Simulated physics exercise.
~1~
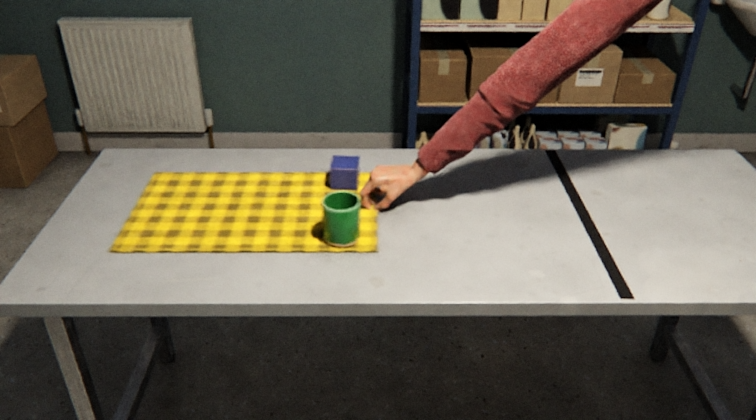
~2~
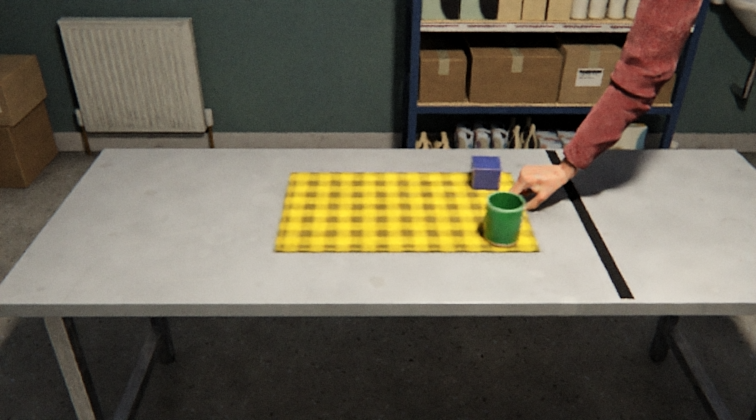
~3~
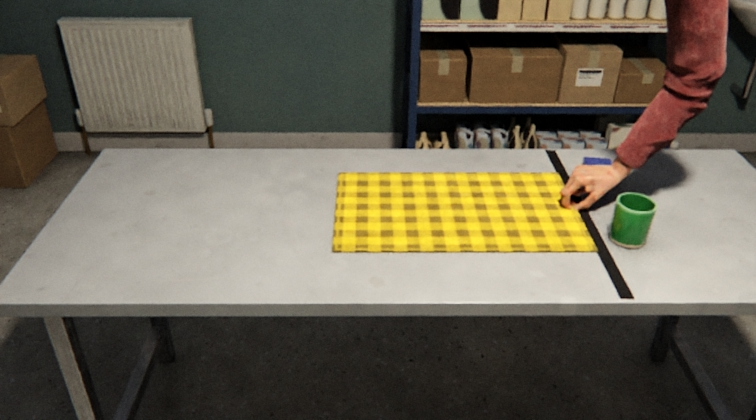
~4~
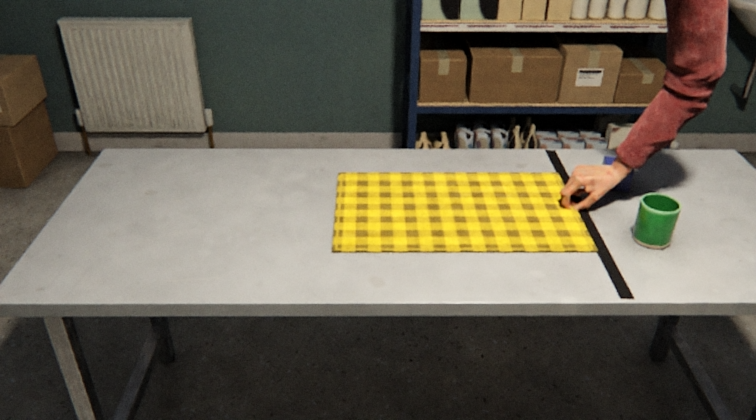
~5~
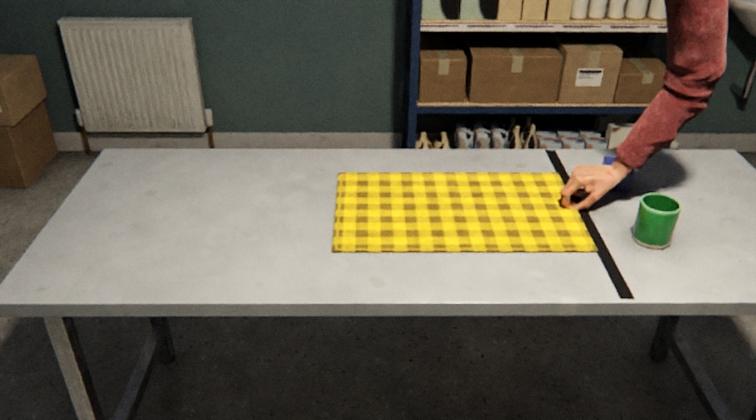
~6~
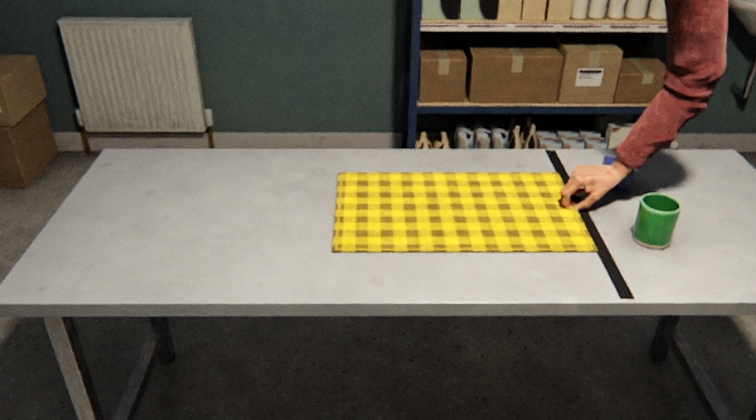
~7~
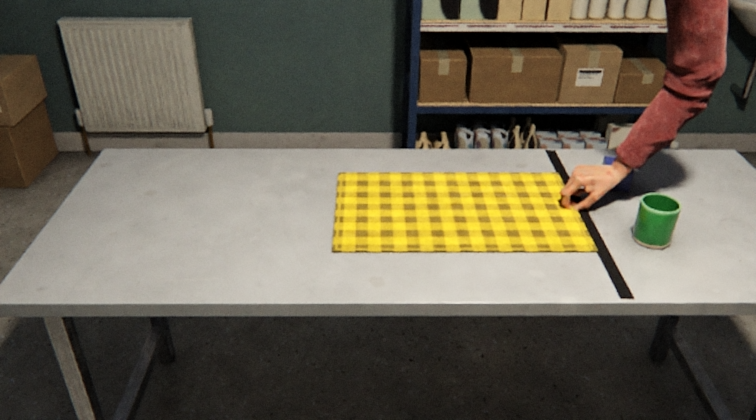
At the start, a hand in a red sleeve grips the right end of a yellow checked cloth on a grey table, with a green mug and a small blue block resting near that end. The arm pulls the cloth to the right, and both objects ride along with it towards a black strip of tape. The cloth stops with its front edge at the tape, but the mug and block carry on past it. They slide a little farther right and come to rest on the bare table beyond the line, the block partly hidden behind the still hand.
